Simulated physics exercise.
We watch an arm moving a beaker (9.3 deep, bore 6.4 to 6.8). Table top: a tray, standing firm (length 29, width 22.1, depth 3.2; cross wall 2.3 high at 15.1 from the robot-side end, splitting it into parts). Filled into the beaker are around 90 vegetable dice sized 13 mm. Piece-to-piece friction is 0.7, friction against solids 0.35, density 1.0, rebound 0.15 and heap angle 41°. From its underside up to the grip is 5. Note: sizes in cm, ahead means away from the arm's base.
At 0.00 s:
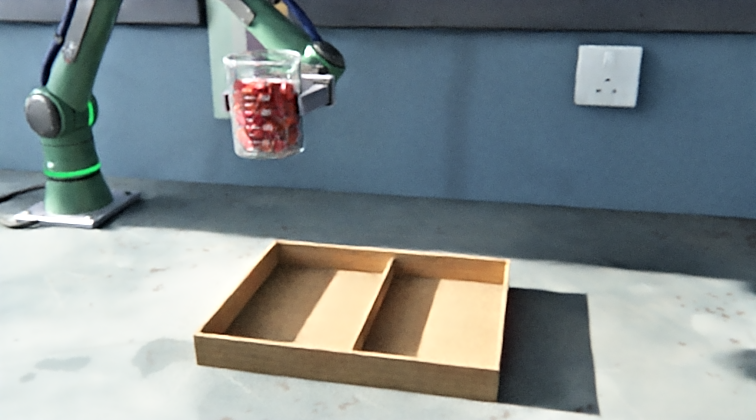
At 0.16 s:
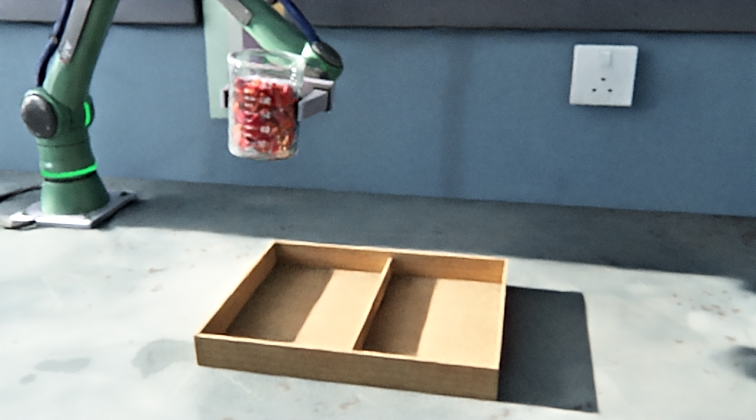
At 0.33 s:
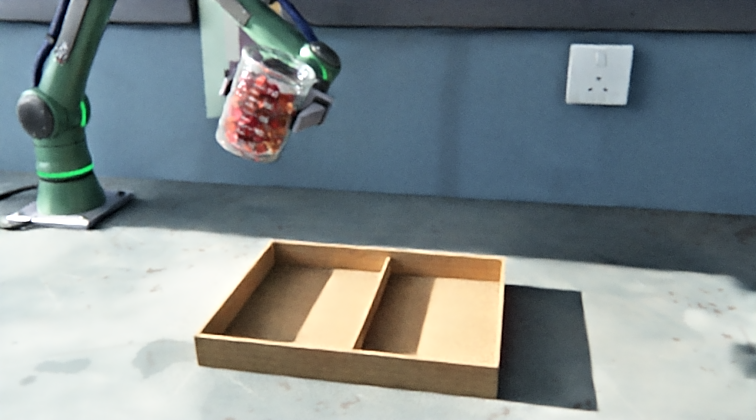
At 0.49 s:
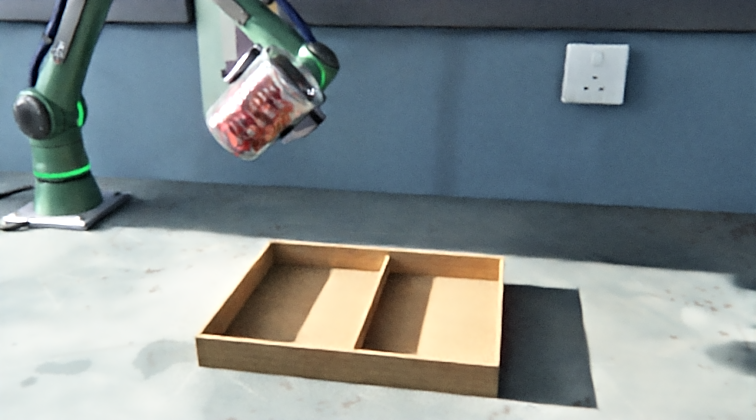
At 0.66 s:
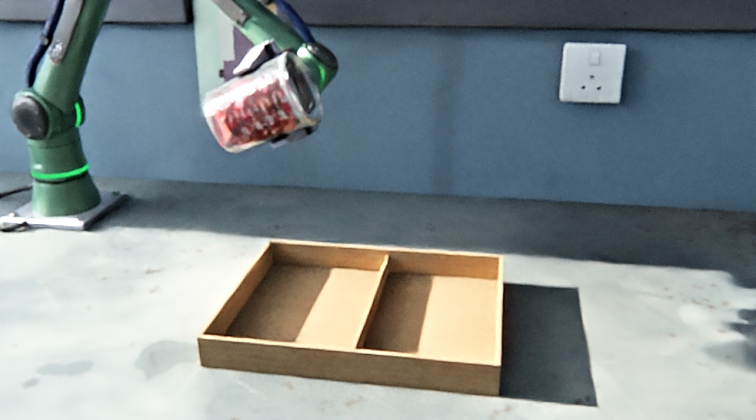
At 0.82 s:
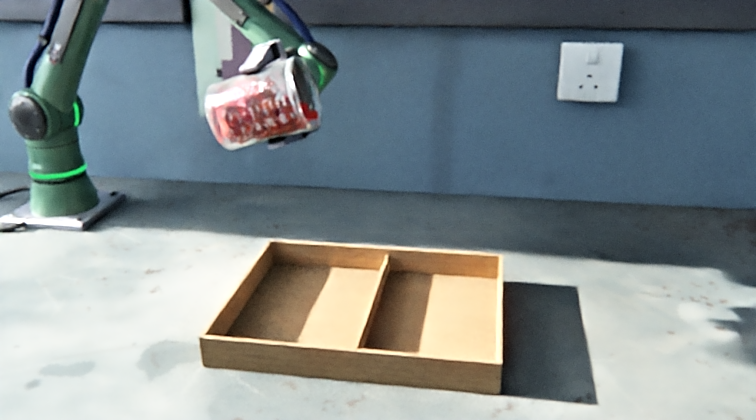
On a grey table top against a blue wall, a green robot arm holds a clear beaker of red pieces upright, above and behind a wooden tray with two compartments. The arm tilts the beaker steadily toward the left until it lies nearly on its side, the pieces still inside.
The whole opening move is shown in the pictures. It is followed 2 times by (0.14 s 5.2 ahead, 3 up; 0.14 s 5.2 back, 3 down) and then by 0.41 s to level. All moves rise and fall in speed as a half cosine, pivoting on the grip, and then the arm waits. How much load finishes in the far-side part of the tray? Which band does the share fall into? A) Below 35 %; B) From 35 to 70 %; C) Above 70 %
From 35 to 70 %.
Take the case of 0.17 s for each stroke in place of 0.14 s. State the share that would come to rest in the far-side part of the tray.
It would come to around 15 %.
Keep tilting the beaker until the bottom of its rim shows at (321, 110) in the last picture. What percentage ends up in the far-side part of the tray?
About 15 %.
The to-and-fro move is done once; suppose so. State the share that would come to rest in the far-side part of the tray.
Result: Approximately 30 per cent.
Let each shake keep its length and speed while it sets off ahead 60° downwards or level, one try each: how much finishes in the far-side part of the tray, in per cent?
Result: Approx. 0 % and 20 %, one try each.
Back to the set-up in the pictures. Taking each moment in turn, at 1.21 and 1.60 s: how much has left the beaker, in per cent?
I'd put it near 55 percent first and near 75 percent later.
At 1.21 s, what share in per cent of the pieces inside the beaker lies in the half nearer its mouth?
I'd guess about 25 percent of it.
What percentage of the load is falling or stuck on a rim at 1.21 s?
About 13 per cent.
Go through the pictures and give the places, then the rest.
In the first frame, beaker middle at (266, 105), level; upper third of the load around (263, 94), from x 240 to 295, top at y 85; 91 in the beaker.
In the second frame, beaker middle at (265, 106), tilted 7° forward; upper third of the load around (263, 95), from x 240 to 290, top at y 85.
In the third frame, beaker middle at (264, 106), tilted 25° forward; upper third of the load around (259, 94), from x 230 to 290, top at y 80.
In the fourth frame, beaker middle at (262, 106), tilted 48° forward; upper third of the load around (257, 94), from x 220 to 290, top at y 75.
In the fifth frame, beaker middle at (262, 106), tilted 66° forward; upper third of the load around (257, 93), from x 220 to 290, top at y 80.
In the sixth frame, beaker middle at (263, 106), tilted 73° forward; upper third of the load around (252, 96), from x 220 to 310, top at y 85; 91 in the beaker.
After 1.21 s, tilted 73° forward, highest piece 27 above the table; 41 in the beaker, 25 in the far-side part, 13 in the robot-side part, 12 in flight or on a rim.
After 1.60 s, tilted 33° forward, highest piece 24 above the table; 42 in the far-side part, 28 in the robot-side part, 21 in the beaker.
After 1.99 s, level, highest piece 24 above the table; 42 in the far-side part, 28 in the robot-side part, 21 in the beaker.
After 3.04 s, level, highest piece 24 above the table; 42 in the far-side part, 28 in the robot-side part, 21 in the beaker.
At rest, 42 in the far-side part, 28 in the robot-side part, 21 in the beaker. That is 46 % in the far-side part of the tray.
